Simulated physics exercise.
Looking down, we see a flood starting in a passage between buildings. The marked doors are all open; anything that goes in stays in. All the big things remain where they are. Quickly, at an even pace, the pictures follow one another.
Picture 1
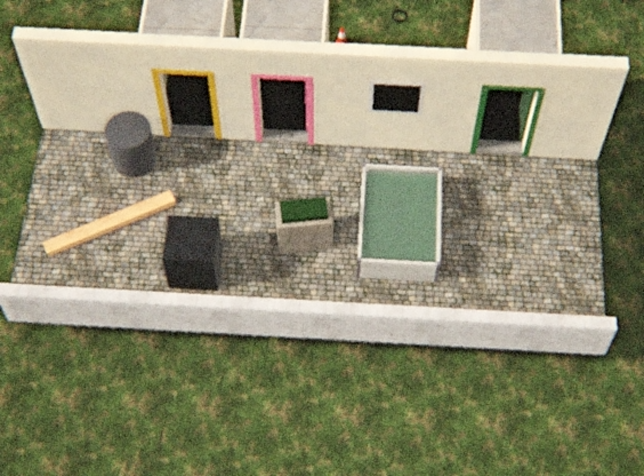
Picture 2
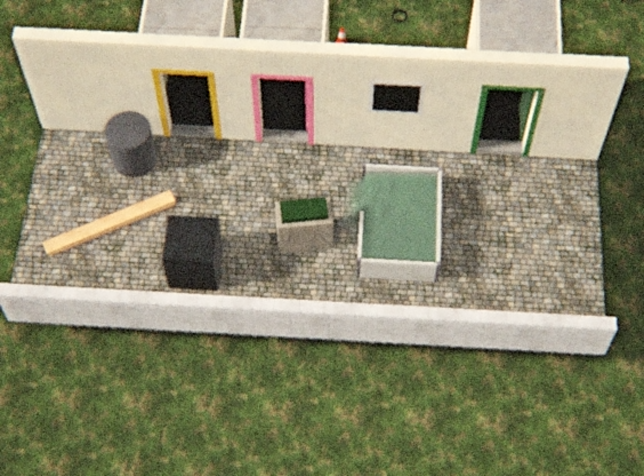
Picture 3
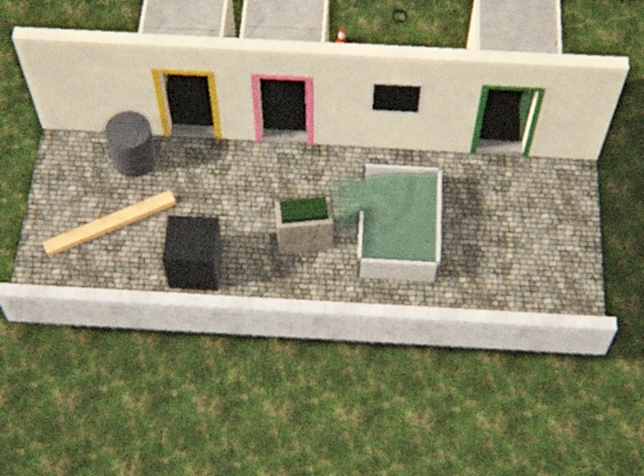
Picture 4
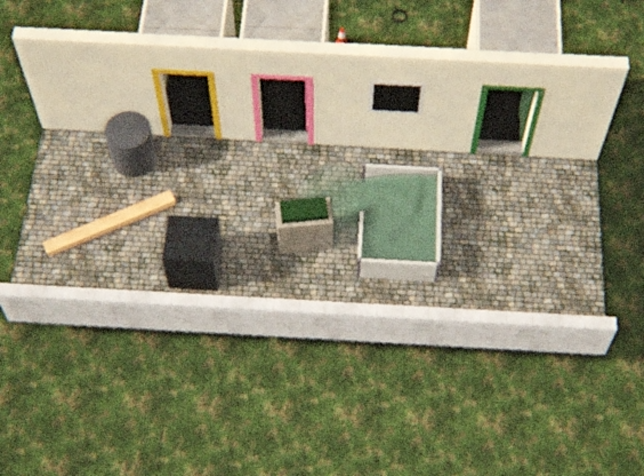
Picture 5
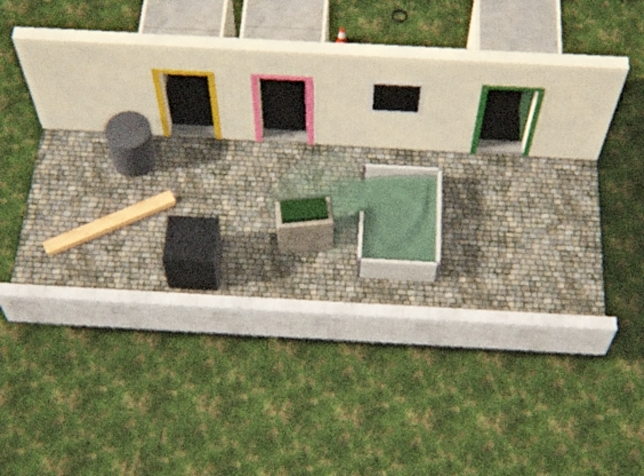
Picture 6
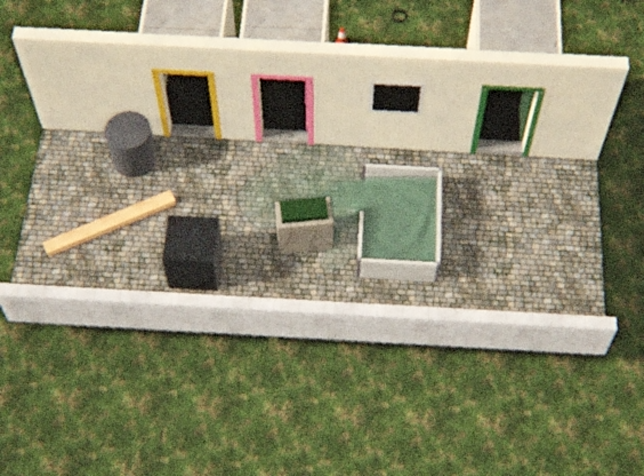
Green water pours from the left side of a whitish tank and spreads across a grey paved passage, seen from high above by a still camera. Behind are yellow, pink and green doorways in a cream wall; a grey cylinder, pale plank, black box and green-topped planter stand left of the tank. The water first bulges out, then reaches the planter and thins leftward behind it, while everything else stays put.
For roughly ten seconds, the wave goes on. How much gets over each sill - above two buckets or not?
At the green door, not above two buckets. At the pink door, above two buckets. At the yellow door, above two buckets.
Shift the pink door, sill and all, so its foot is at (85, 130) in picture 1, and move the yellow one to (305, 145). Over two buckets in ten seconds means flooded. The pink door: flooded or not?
Well, pink comes in under it, as far as I can tell.
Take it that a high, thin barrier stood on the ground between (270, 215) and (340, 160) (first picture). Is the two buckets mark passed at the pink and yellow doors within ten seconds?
Then the pink door falls short and the yellow door falls short.
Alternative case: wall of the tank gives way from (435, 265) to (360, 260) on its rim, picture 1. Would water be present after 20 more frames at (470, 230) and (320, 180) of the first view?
In order - first: Not reached, second: Not reached.
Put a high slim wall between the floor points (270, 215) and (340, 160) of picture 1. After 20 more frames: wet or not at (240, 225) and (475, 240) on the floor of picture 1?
Note: Point one drenched, point two left unsoaked.
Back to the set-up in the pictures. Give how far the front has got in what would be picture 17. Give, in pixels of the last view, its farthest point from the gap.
Near (82, 185).
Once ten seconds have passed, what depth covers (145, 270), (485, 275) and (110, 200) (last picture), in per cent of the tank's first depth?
4, 0 and 4 in a hundred, in turn.
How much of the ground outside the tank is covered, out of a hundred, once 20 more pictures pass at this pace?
That works out at 45 %.
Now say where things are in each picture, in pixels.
The first picture shows the water tank at (400, 216) is whole and still.
In the second picture, the front is at (356, 183), out from the gap at (364, 201).
In the third picture, the front is at a hidden place, out from the gap at (364, 202).
In the fourth picture, water pours out at (364, 202) and has run to a hidden place.
In the fifth picture, the front is at (270, 204), out from the gap at (364, 202).
In the sixth picture, water pours out at (364, 202) and has run to (246, 190).
A moment on, water covers 25 % of the floor; the green door not reached, the pink door wet at the sill, nothing in, the yellow door not reached.
Next, water covers 30 % of the floor; the green door not reached, the pink door over two buckets in, the yellow door under two buckets in.
Then, water covers 45 % of the floor; the green door not reached, the pink door over two buckets in, the yellow door under two buckets in.
Later, water covers 50 % of the floor; the green door not reached, the pink door over two buckets in, the yellow door far over two buckets in.
In the end, water covers 60 % of the floor; the green door wet at the sill, nothing in, the pink door over two buckets in, the yellow door far over two buckets in.
